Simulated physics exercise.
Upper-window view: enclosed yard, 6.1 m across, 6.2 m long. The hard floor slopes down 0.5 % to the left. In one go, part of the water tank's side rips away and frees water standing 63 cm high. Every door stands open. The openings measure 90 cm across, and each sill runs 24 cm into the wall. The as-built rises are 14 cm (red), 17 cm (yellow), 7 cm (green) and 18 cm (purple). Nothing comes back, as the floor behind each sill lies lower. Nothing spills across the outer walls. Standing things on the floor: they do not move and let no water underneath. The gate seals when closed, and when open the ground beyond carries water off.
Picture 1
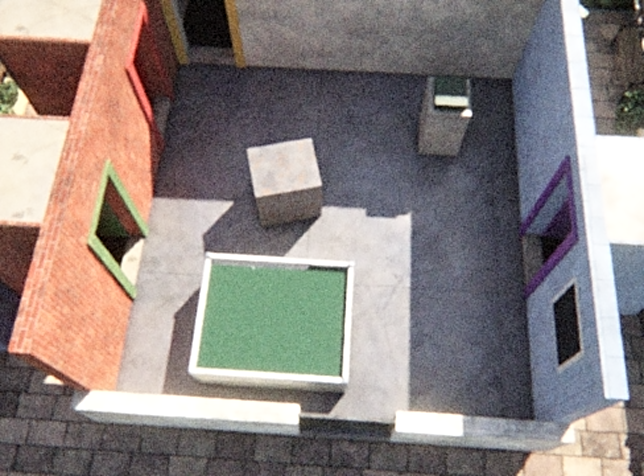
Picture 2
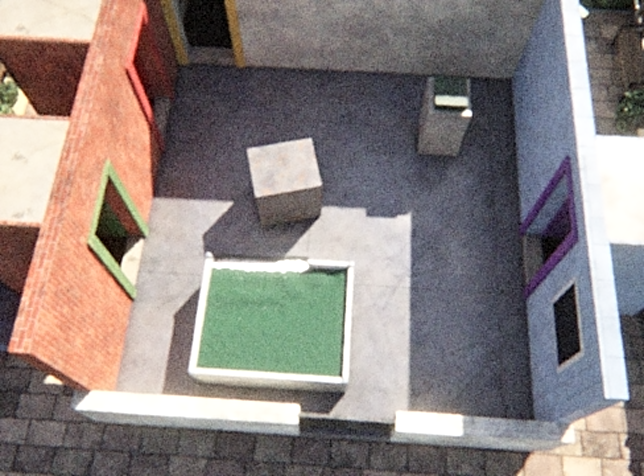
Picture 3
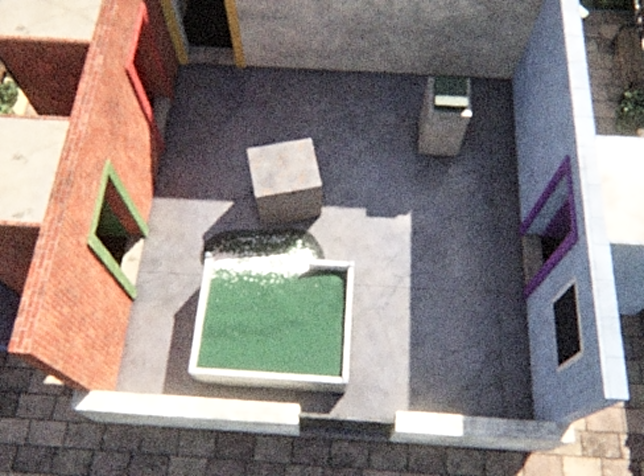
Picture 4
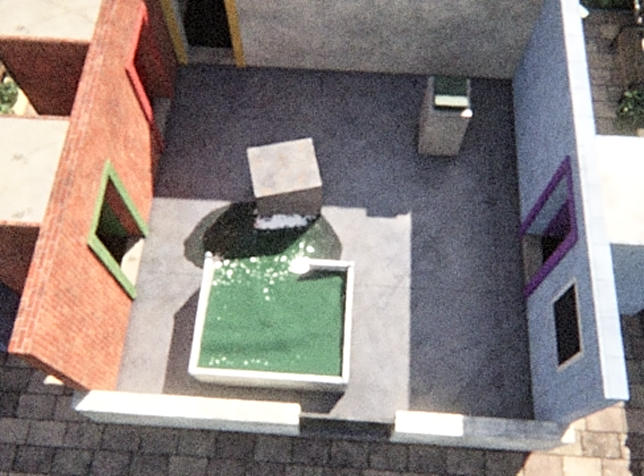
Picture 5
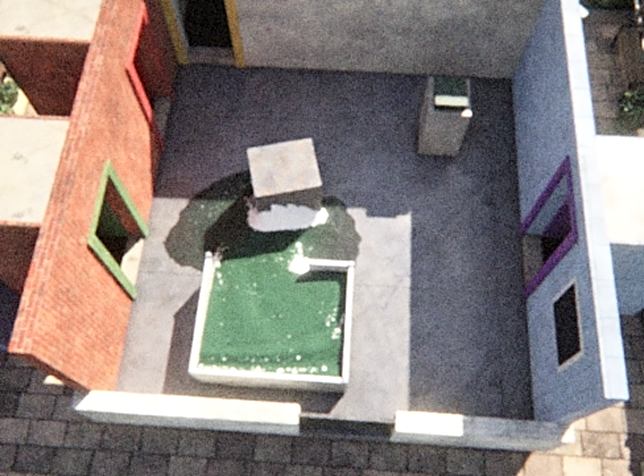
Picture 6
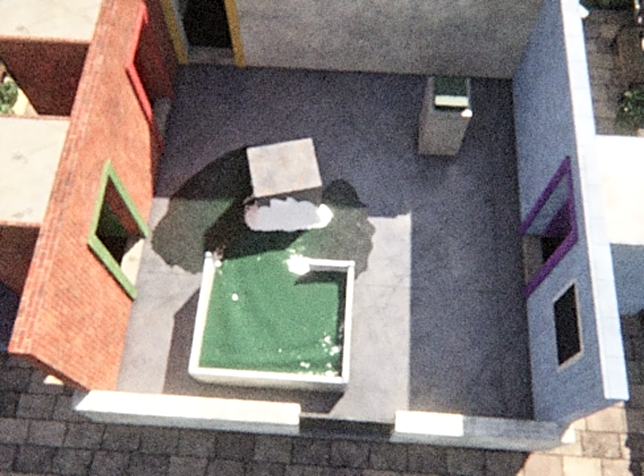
Green water bursting through the far side of a white-walled tank, spreading around a pale block across the grey yard floor.
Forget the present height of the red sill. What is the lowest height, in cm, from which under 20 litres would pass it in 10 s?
13.5 cm.
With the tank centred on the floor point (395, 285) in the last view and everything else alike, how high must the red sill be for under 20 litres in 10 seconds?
In this case, 12.5 cm or so.
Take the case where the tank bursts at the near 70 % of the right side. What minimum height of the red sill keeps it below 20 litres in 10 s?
About 10.5 cm.
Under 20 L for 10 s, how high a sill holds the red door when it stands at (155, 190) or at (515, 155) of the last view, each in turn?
In turn: About 22 cm, about 9.0 cm.
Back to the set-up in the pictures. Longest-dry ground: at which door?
Door: Purple.
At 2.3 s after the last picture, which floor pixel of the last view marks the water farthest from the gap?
The farthest wet point sits near (506, 106).
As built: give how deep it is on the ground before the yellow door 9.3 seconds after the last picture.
It works out to about 6.0 centimetres deep.
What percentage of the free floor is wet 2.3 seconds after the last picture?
Roughly 60 percent of the floor is wet.
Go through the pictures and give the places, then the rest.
The water tank at (275, 317) is whole and still, 63 cm deep; the red door at (153, 87) is dry, in the first picture.
The gap is on the far side, the front 0.3 m out at a hidden place; the back of the water tank holds 63 cm, in the second picture.
The front is at (279, 234), 0.8 m from the gap on the far side; 1.1 m2 of floor is wet, 63 cm left at the back, in the third picture.
Water pours out on the far side and has run 1.2 m, to (246, 206); about 11 cm deep outside, 61 cm at the back, in the fourth picture.
Water pours out on the far side and has run 1.8 m, to (242, 177); about 7 cm deep outside, 54 cm at the back, in the fifth picture.
Water pours out on the far side and has run 2.3 m, to (242, 153); about 5 cm deep outside, 54 cm at the back; the red door at (153, 87), 3.4 m from the gap, is still 1.3 m from the nearest water, in the sixth picture.
Then, 0.7 s after the last picture water covers 30 % of the floor, deepest (44 cm) near (268, 230); 5 cm at the red door, 0 litres in over its 14 cm sill.
Then, 2.3 s after the last picture water covers 60 % of the floor, deepest (31 cm) near (198, 66); 15 cm at the red door, 13 litres in over its 14 cm sill.
Then, 9.3 s after the last picture water covers 100 % of the floor, deepest (12 cm) near (361, 418); 6 cm at the red door, 16 litres in over its 14 cm sill.
At the red door as built, the water peaked near 21 cm, 0.9 s after the last picture.
Run again over the same 10 s with other heights there, 37 litres in over 11 cm, 13 litres over 14.5 cm. The limit of 20 litres is kept from about 13.5 cm up.
